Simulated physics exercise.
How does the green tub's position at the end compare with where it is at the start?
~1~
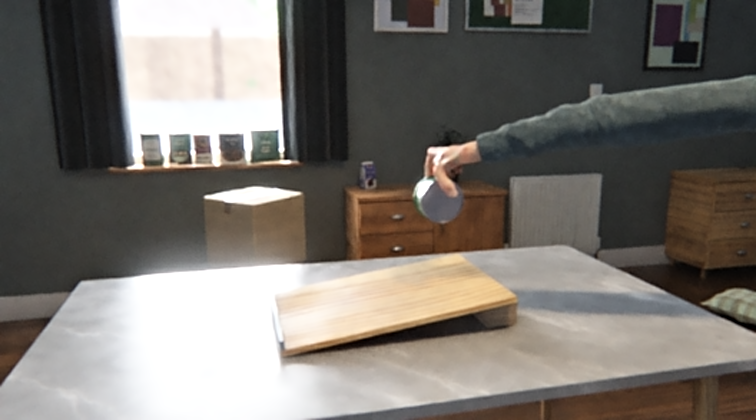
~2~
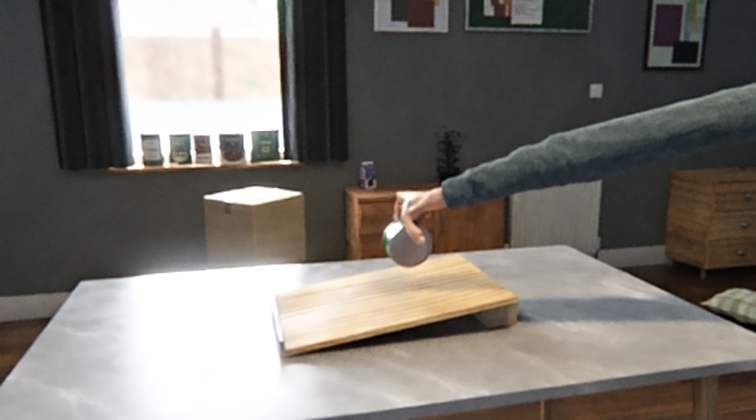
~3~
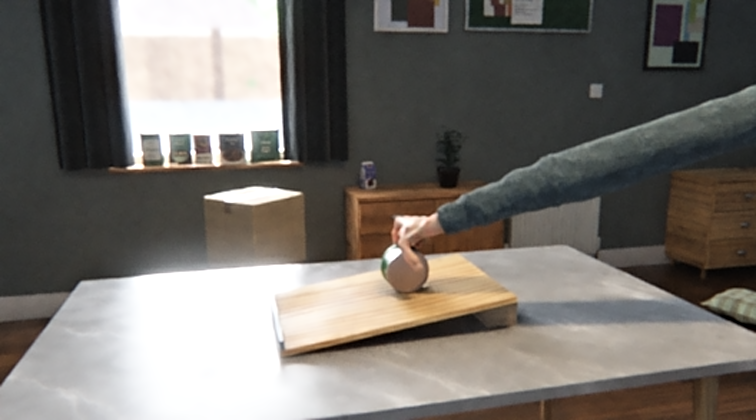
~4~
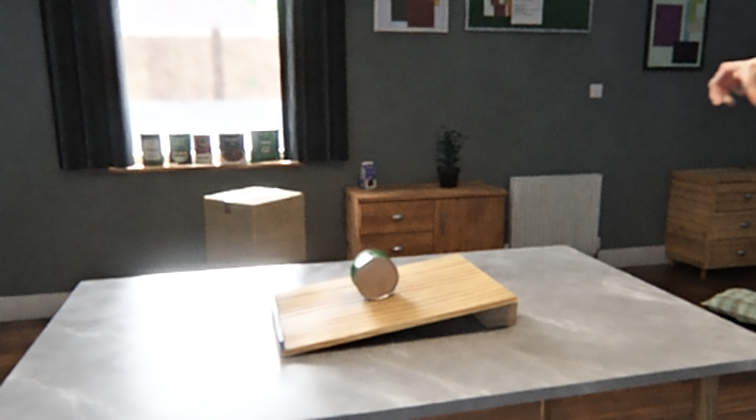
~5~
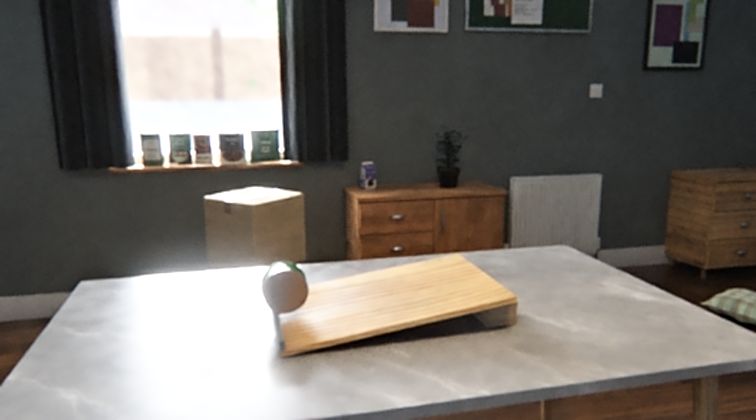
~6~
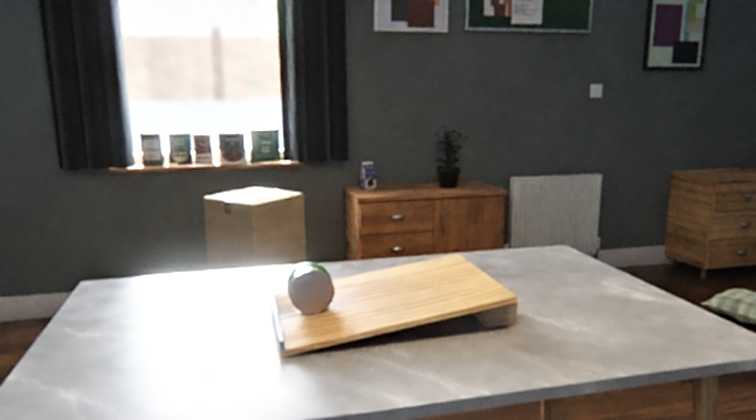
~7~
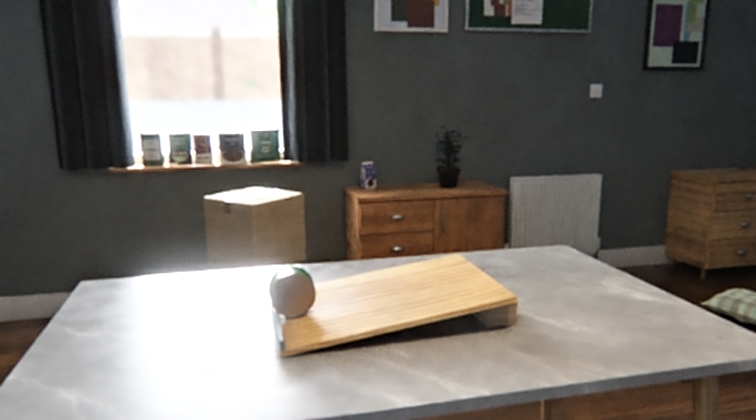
At the start the green tub is held in the hand in the air above the board. At the end it is lower and further left, resting at the low left end of the sloping board.
